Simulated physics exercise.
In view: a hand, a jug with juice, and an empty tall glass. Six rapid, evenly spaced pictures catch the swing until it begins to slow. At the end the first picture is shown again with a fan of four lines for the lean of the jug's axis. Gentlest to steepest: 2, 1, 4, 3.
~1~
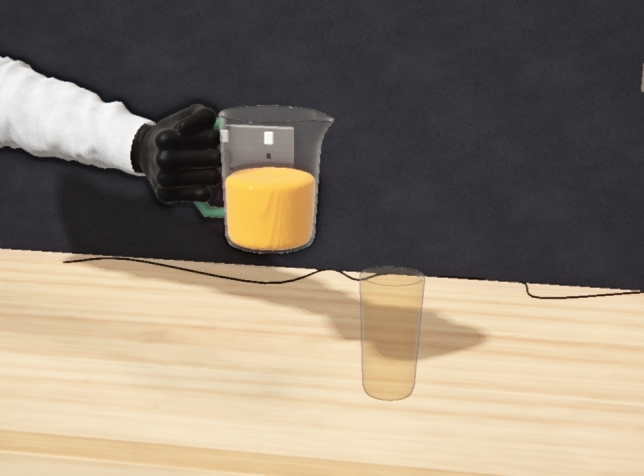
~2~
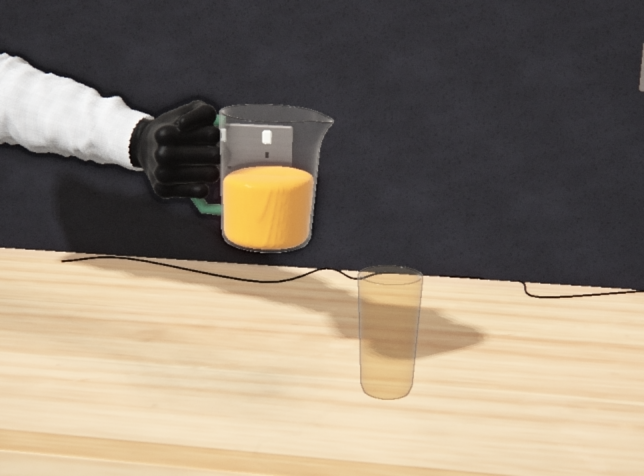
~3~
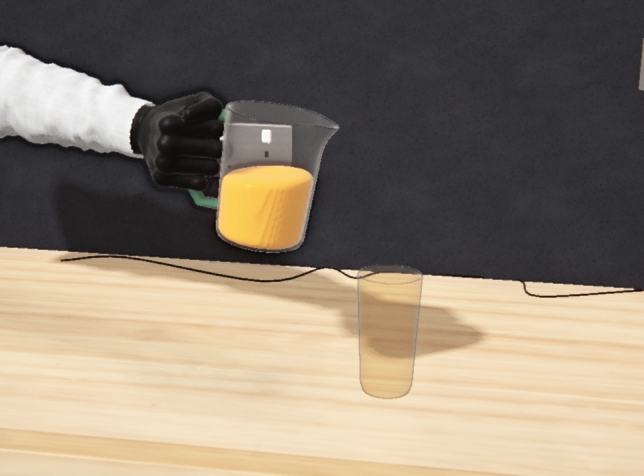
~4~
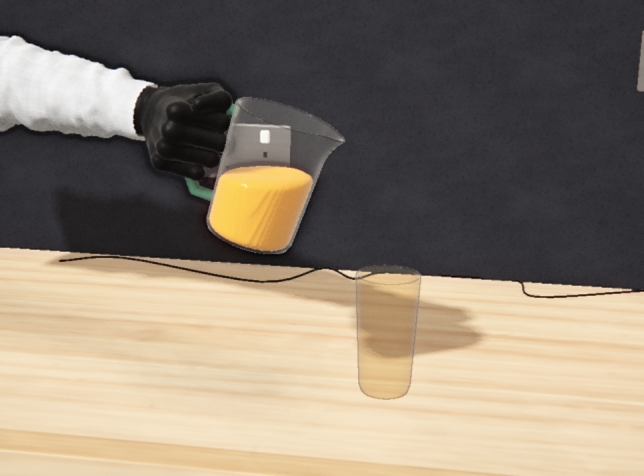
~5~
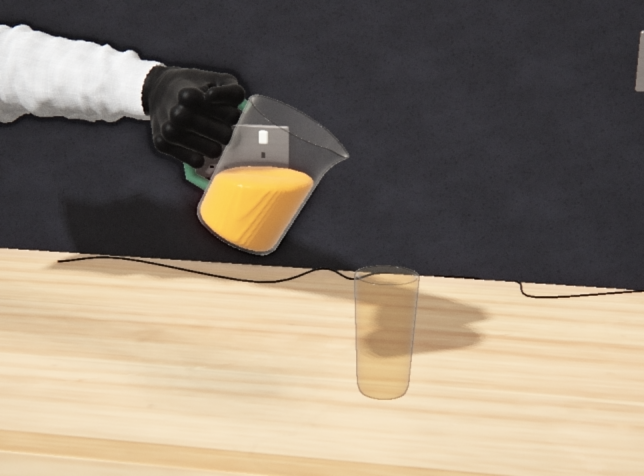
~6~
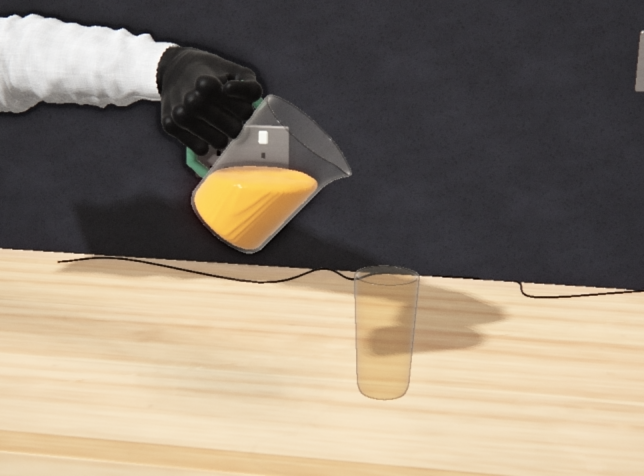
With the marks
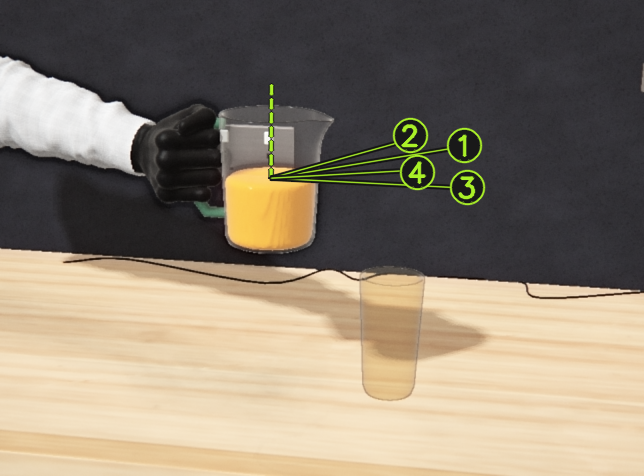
At a pale wooden table against a dark backdrop, a black-gloved hand holds a clear jug of orange juice upright, above and left of an empty tall glass. The hand gradually tilts the jug to the right, its lip lowering while the juice stays inside and the glass remains still.
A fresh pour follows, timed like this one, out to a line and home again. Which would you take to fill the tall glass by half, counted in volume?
The answer is tilt 2.
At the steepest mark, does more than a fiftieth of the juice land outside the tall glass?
Yes, it does.
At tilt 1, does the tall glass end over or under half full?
Over half.
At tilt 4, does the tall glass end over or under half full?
Over half.
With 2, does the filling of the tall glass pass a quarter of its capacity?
Yes, it does.
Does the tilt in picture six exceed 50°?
No, it does not.
On the marked copy, 1 at (447, 149); 2 at (394, 143); 3 at (450, 187); 4 at (399, 170).
With 1, the tall glass ends with about 70 % of what it can hold.
With 2, the tall glass ends with about 49 % of what it can hold.
With 3, the tall glass ends with about 96 % of what it can hold; 9 % of the juice is spilt.
With 4, the tall glass ends with about 88 % of what it can hold.
